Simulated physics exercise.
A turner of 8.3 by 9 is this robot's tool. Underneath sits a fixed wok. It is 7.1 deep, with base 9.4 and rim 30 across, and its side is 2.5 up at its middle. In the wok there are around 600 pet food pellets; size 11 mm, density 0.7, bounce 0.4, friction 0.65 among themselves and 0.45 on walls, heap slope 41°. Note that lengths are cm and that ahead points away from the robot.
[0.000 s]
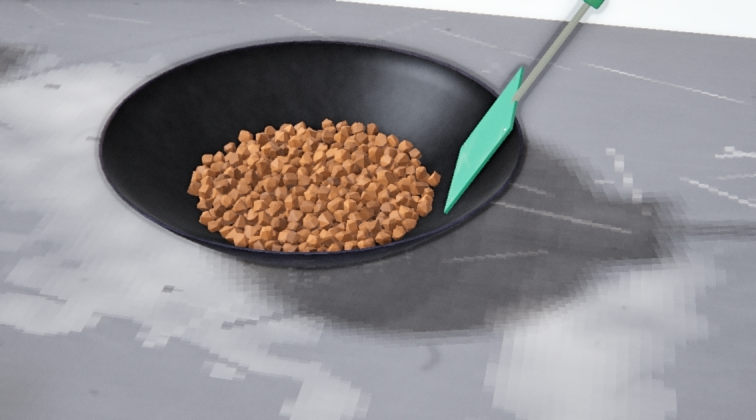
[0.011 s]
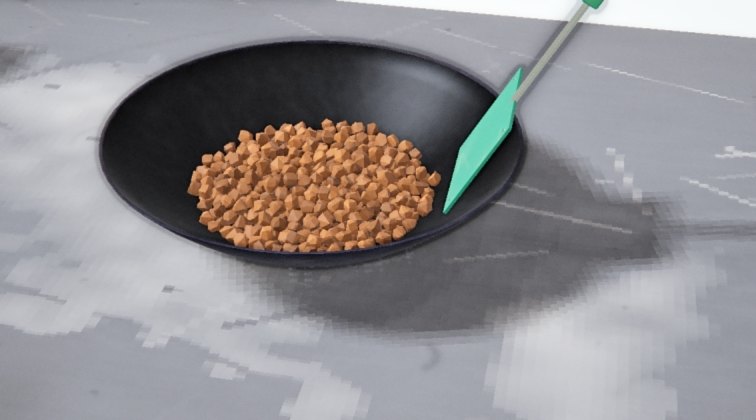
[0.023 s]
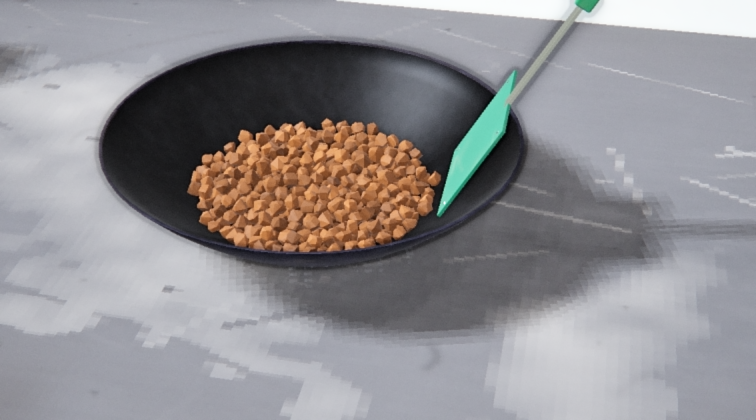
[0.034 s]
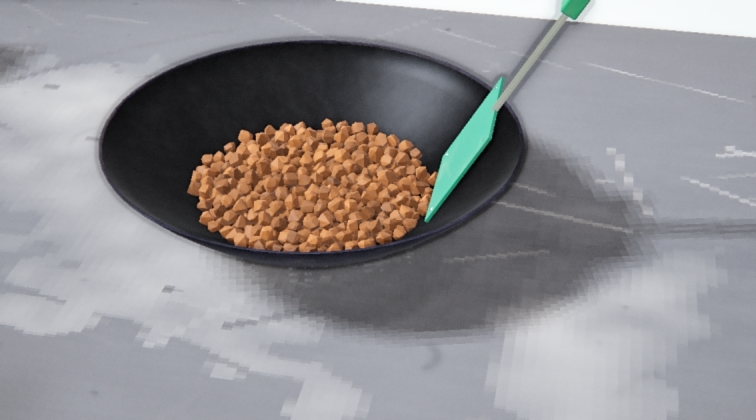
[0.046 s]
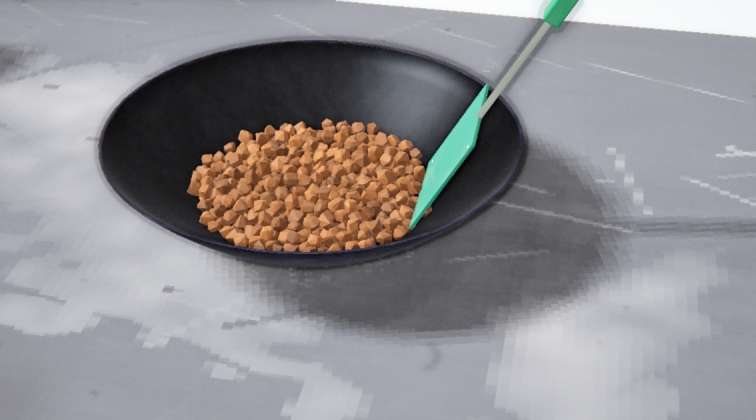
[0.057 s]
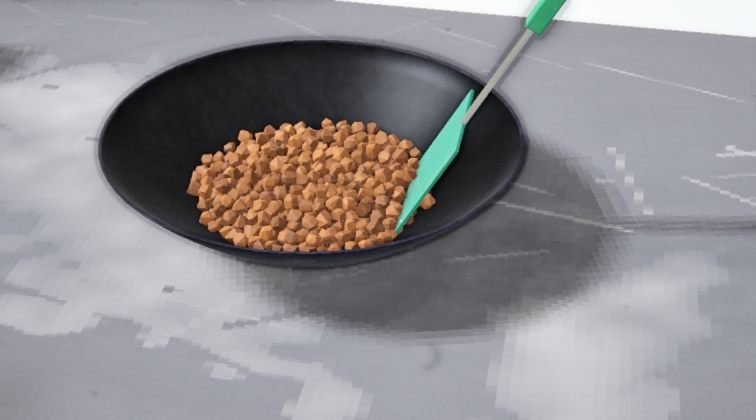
A wide black wok holding a heap of small orange-brown pellets sits on a mottled grey surface with pale patches and thin light streaks, seen from above at an angle. A green turner with a grey shaft slants down into the wok's right side. After barely moving at first, the turner slides left and slightly nearer into the heap's right edge, leaving most pellets undisturbed, while the view stays still.
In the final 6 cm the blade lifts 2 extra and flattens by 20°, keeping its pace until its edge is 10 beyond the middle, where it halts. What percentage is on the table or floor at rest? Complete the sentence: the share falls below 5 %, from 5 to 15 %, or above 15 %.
The share falls above 15 %.
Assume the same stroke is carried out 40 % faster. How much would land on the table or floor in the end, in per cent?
Estimate: Near 60 %.
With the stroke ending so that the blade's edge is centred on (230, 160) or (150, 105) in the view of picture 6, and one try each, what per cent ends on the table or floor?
First try roughly 15 percent, second roughly 55 percent.
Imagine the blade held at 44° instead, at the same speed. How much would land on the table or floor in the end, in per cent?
In that case around 50 per cent.
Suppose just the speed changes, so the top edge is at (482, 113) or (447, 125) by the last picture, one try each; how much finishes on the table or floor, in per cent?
40 % and 55 %.
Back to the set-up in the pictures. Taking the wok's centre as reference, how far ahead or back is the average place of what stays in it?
3.5 cm ahead.
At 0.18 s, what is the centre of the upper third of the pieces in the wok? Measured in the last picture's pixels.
I'd put it somewhere near (184, 127).
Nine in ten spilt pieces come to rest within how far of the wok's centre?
I reckon it's some 40 centimetres.
By 0.12 s, sloping 61°, highest piece 8 above the table; 595 in the wok.
By 0.18 s, sloping 57°, highest piece 21 above the table; 588 in the wok, 7 on the blade or in flight.
By 0.41 s, sloping 41°, highest piece 43 above the table; 284 in the wok, 165 on the table or floor, 146 on the blade or in flight.
By 1.46 s, sloping 41°, highest piece 6 above the table; 312 on the table or floor, 283 in the wok.
Final count, 312 on the table or floor, 283 in the wok. That is 52 % on the table or floor.
